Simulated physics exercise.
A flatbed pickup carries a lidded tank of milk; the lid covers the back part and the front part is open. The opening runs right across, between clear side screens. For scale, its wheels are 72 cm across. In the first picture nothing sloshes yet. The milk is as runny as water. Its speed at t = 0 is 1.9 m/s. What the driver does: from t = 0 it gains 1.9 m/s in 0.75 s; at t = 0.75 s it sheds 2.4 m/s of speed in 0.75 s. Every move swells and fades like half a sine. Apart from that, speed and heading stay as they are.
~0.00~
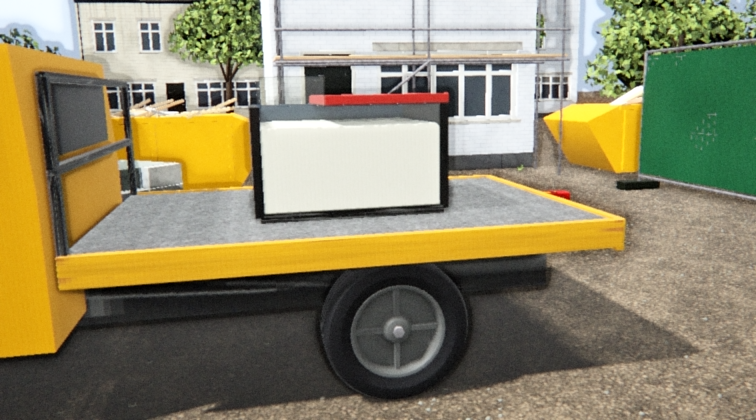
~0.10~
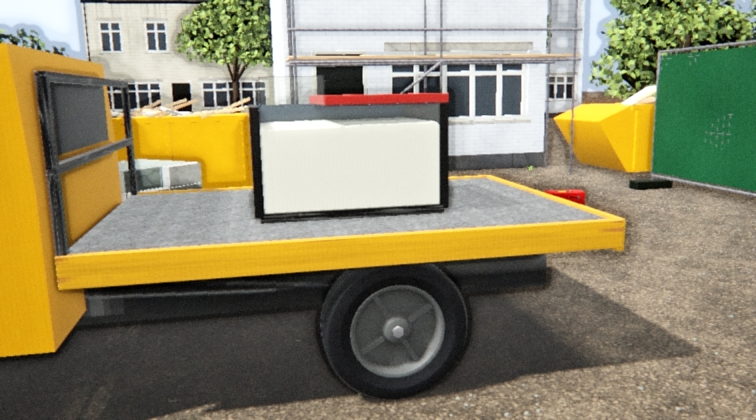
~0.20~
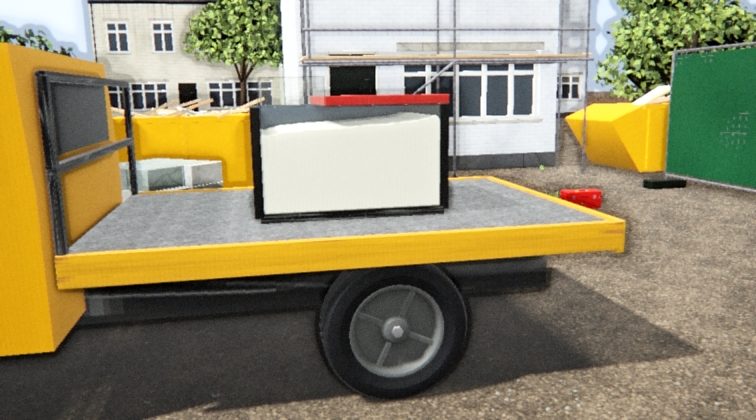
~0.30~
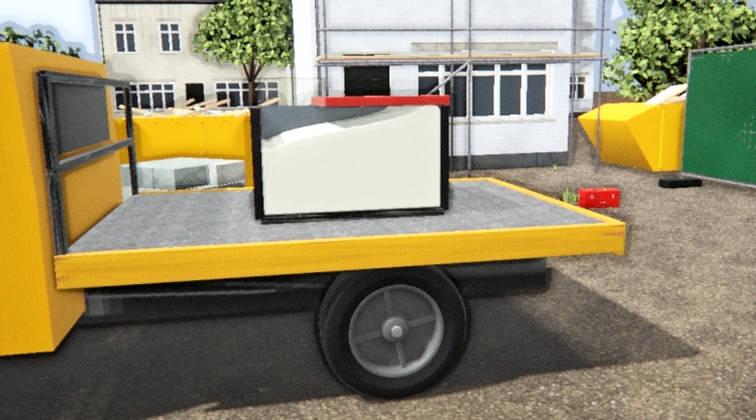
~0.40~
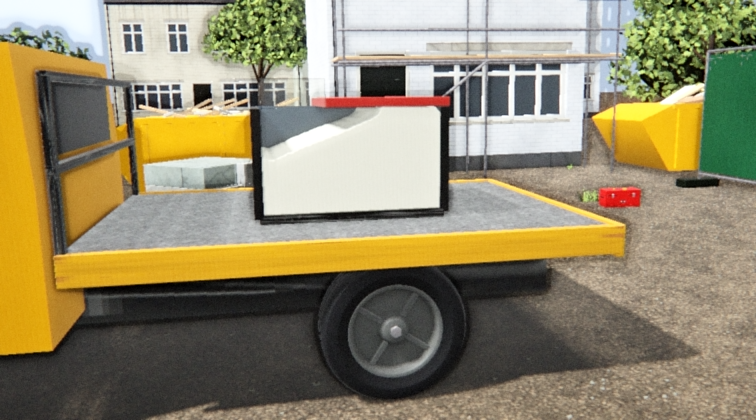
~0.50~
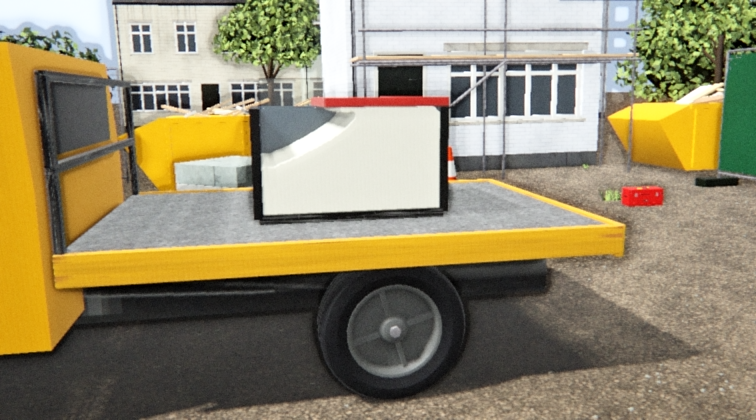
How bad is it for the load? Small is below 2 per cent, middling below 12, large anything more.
It comes out large.
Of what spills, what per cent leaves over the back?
About 0 per cent.
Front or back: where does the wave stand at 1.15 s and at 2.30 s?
Towards the front, then the back.
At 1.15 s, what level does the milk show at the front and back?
About 58 cm in front and 26 cm behind.
After 1.15 s the surface stands 58 cm on the front, 25 cm on the back; the loss stands at 7 per cent, over the front.
After 1.70 s the surface stands 47 cm on the front, 19 cm on the back; the loss stands at 22 per cent, over the front.
After 2.30 s the surface stands 26 cm on the front, 42 cm on the back; the loss stands at 22 per cent, over the front.
After 4.39 s the loss stands at 22 per cent, over the front, 74 of 334 litres.
